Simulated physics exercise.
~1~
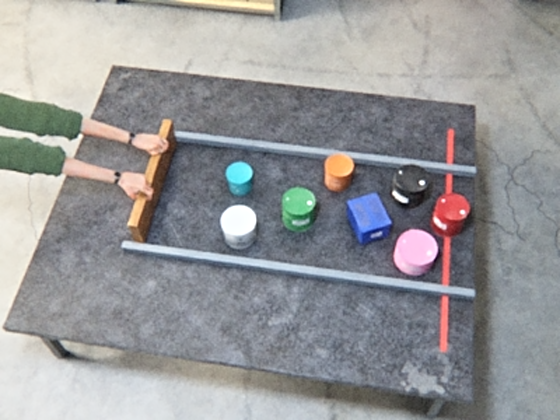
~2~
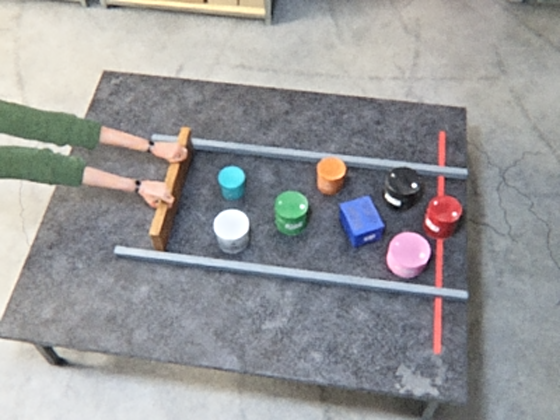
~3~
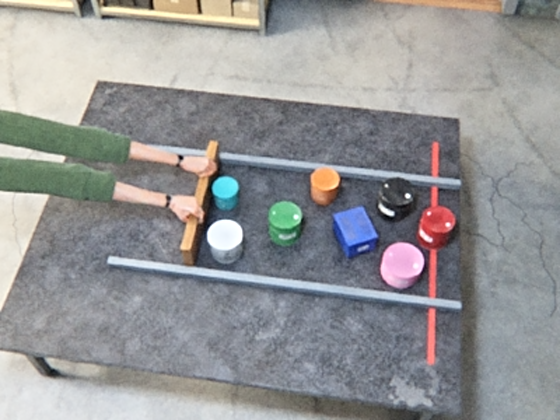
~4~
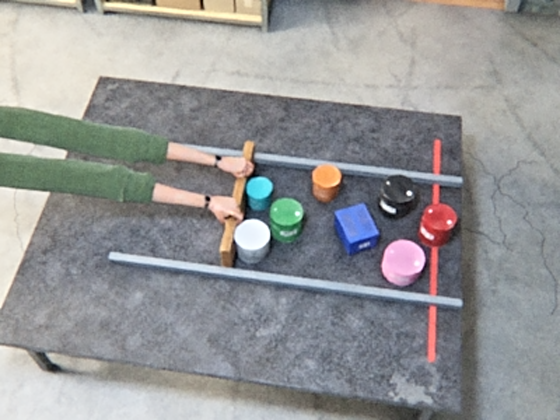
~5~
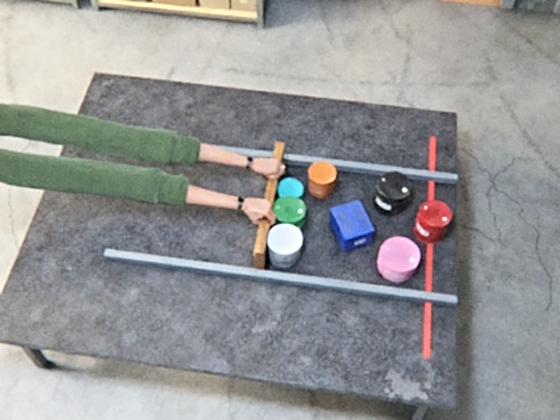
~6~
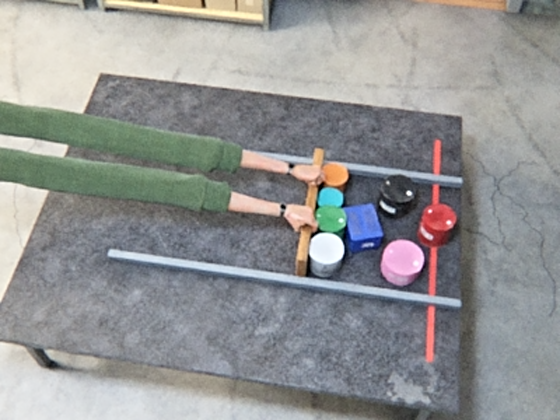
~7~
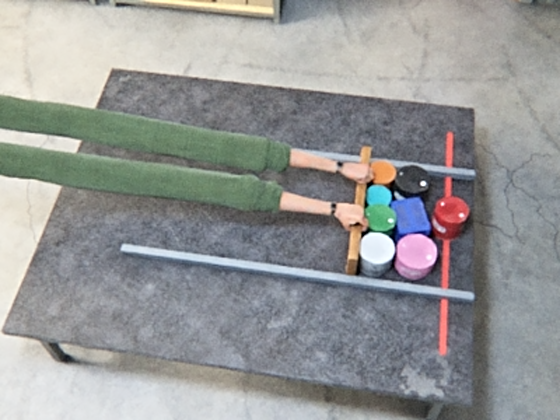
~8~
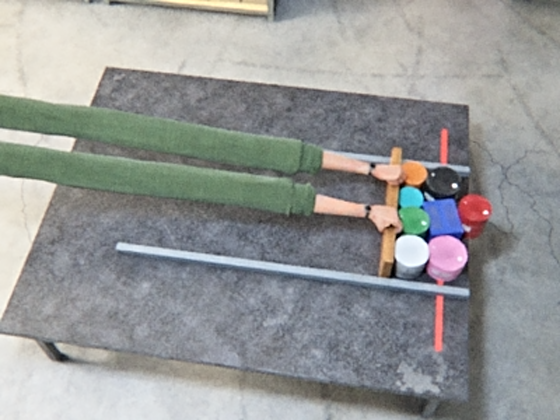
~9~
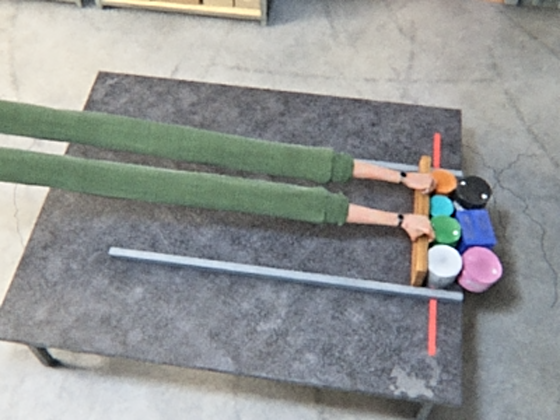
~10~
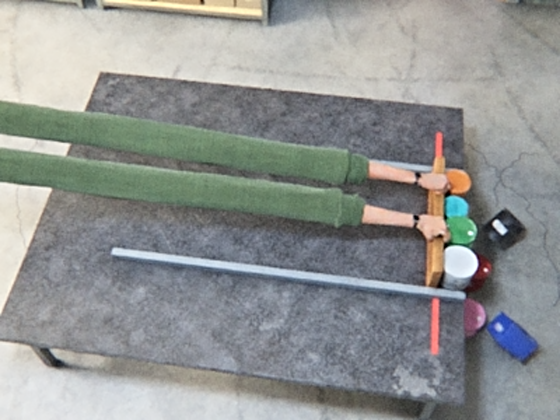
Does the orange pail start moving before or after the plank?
It starts moving after the plank. The hands are already pushing the plank to the right while the orange pail stays still, and the pail only gets moving later on.
